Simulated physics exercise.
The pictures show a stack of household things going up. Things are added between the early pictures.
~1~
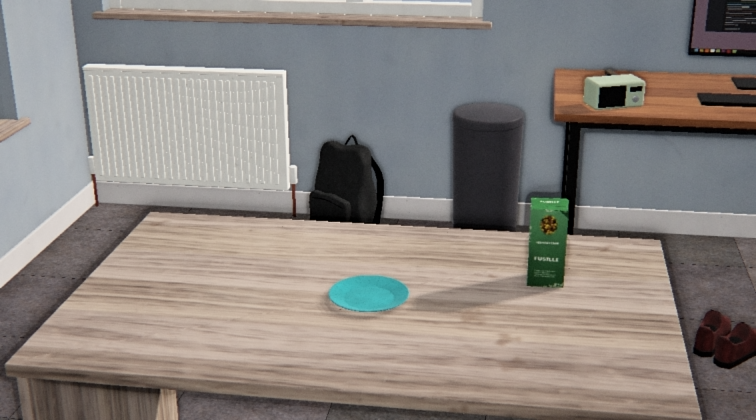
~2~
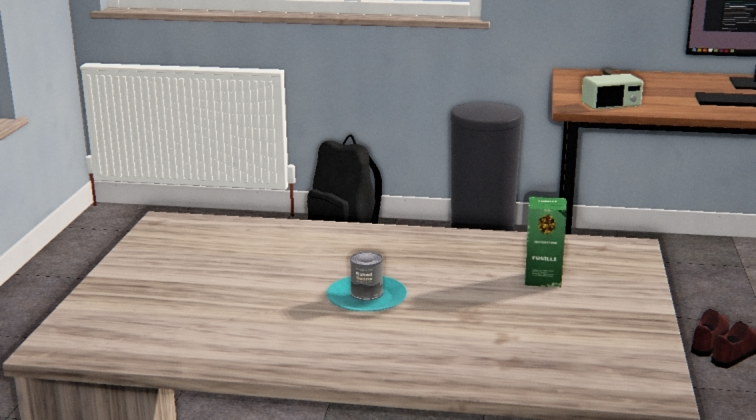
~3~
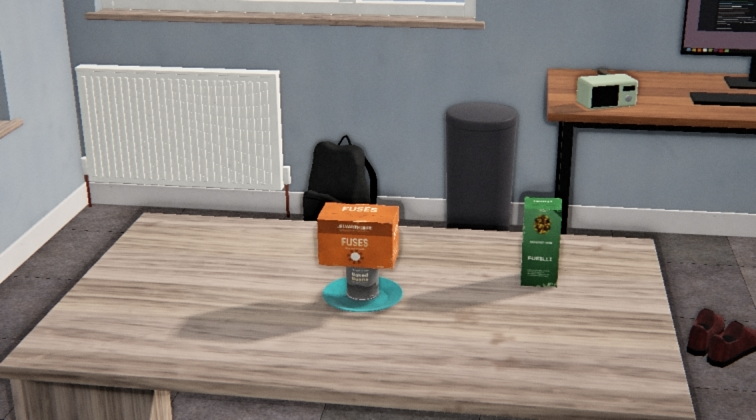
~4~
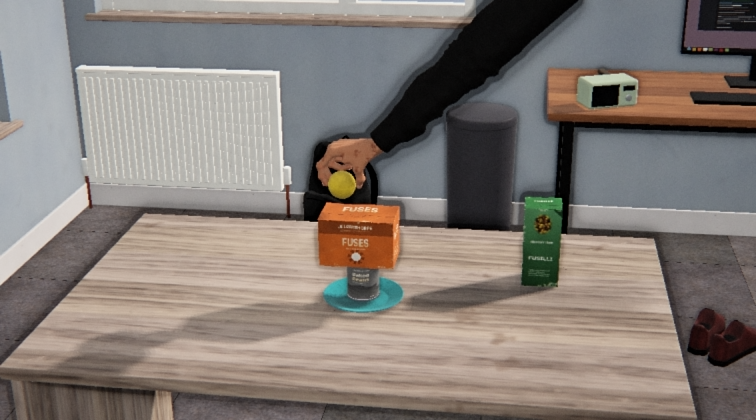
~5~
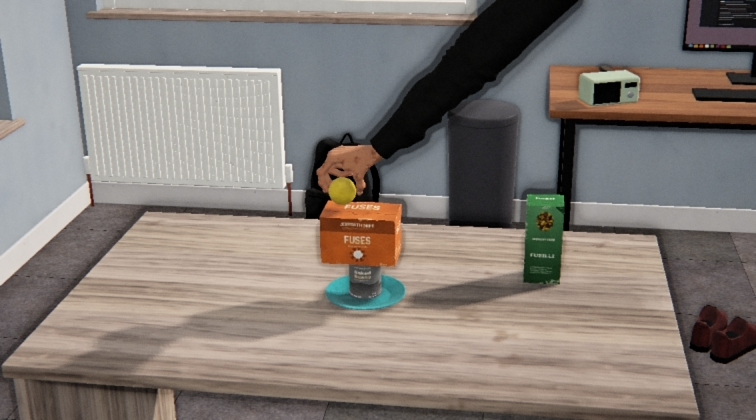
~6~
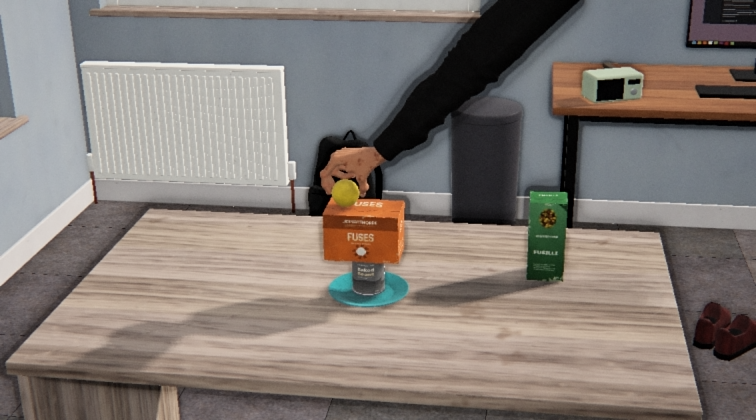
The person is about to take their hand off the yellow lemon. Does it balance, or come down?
The pile keeps its balance.
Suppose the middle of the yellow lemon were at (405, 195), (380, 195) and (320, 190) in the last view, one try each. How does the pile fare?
First try: It gives way; second try: It stays up; third try: It comes apart.
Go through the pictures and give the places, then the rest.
The last thing is not in view yet; turquoise plate (369, 296), in the first frame.
The last thing is not in view yet; green carton (545, 242), in the second frame.
The last thing is not in view yet; turquoise plate (363, 296), in the third frame.
Coming down; yellow lemon (342, 185); green carton (542, 242), in the fourth frame.
Coming down; yellow lemon (342, 191); turquoise plate (366, 294), in the fifth frame.
In place under the hand; yellow lemon (346, 193); green carton (547, 236), in the sixth frame.
Then, 0.50 s later than the last frame, all is still.
Then, 1.30 s later than the last frame, yellow lemon resting near (345, 194).
When it is over, all 5 as before. End places, in pixels of the last picture, yellow lemon near (344, 194). The pile stays up.
